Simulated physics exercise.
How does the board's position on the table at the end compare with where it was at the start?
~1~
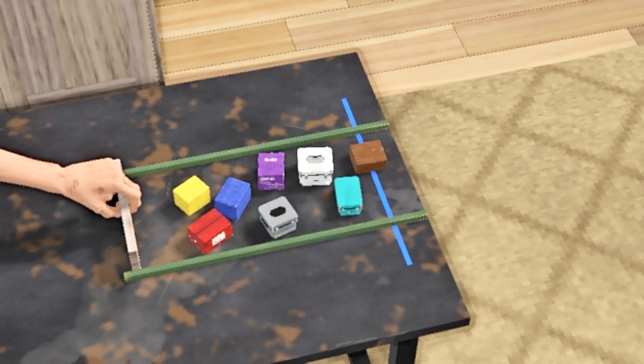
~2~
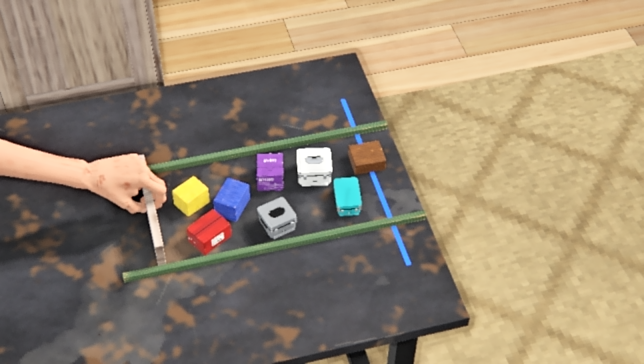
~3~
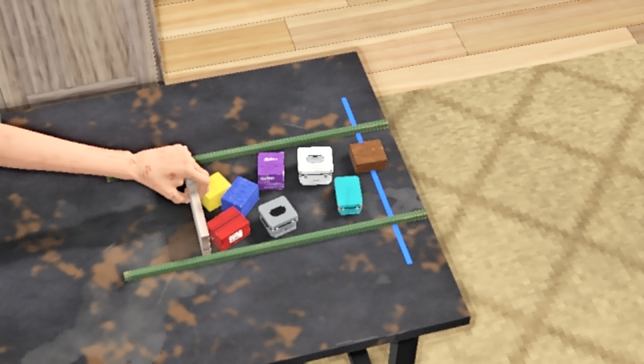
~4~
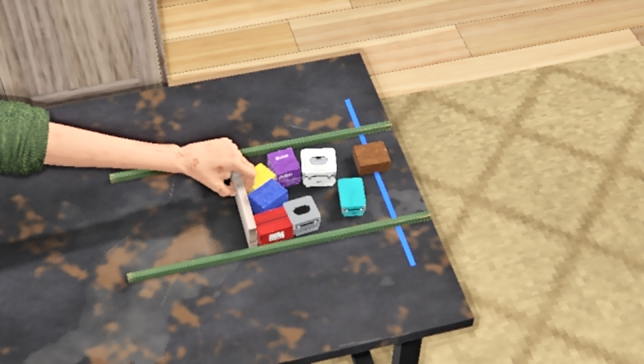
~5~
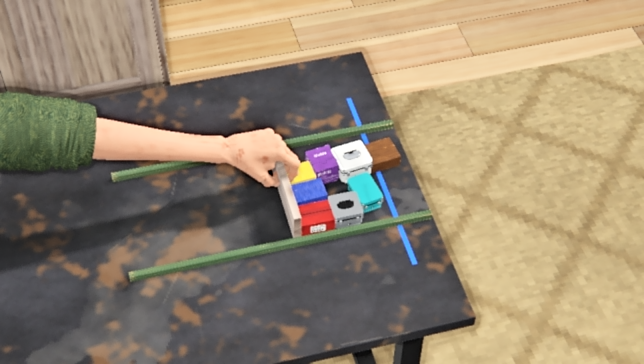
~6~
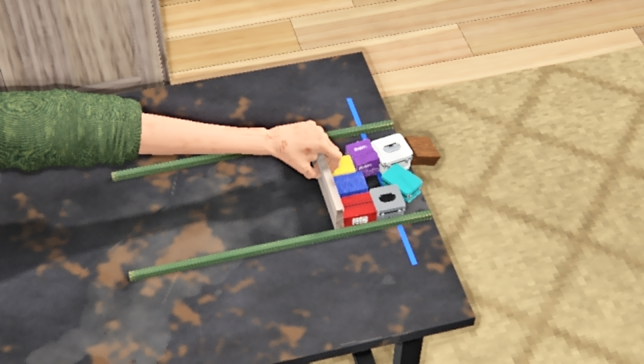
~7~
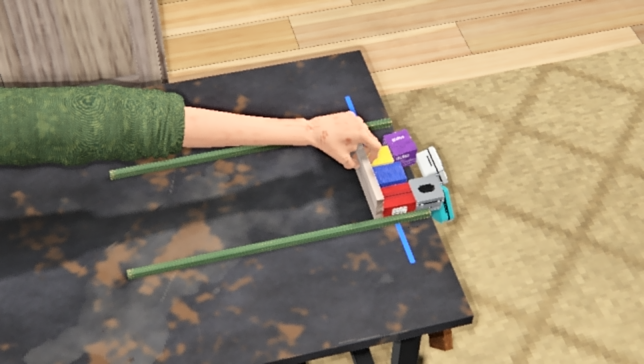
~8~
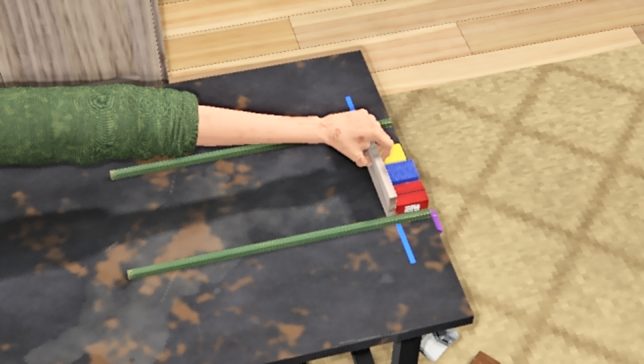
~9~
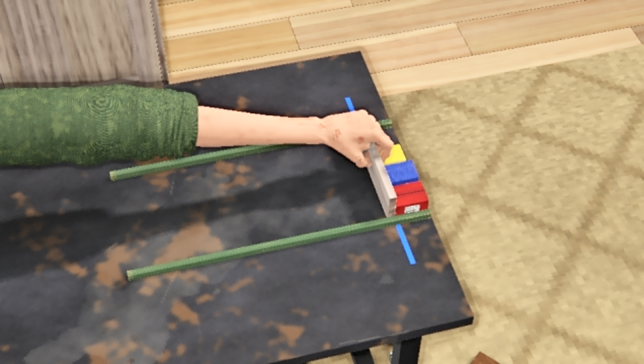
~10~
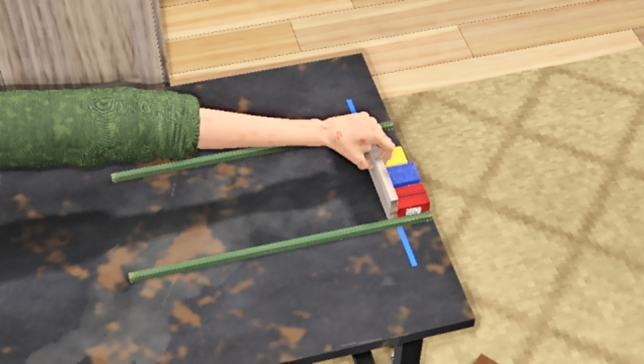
At the start the board stands near the left ends of the green rods. By the end it is far to the right, at the blue tape near the table's edge.
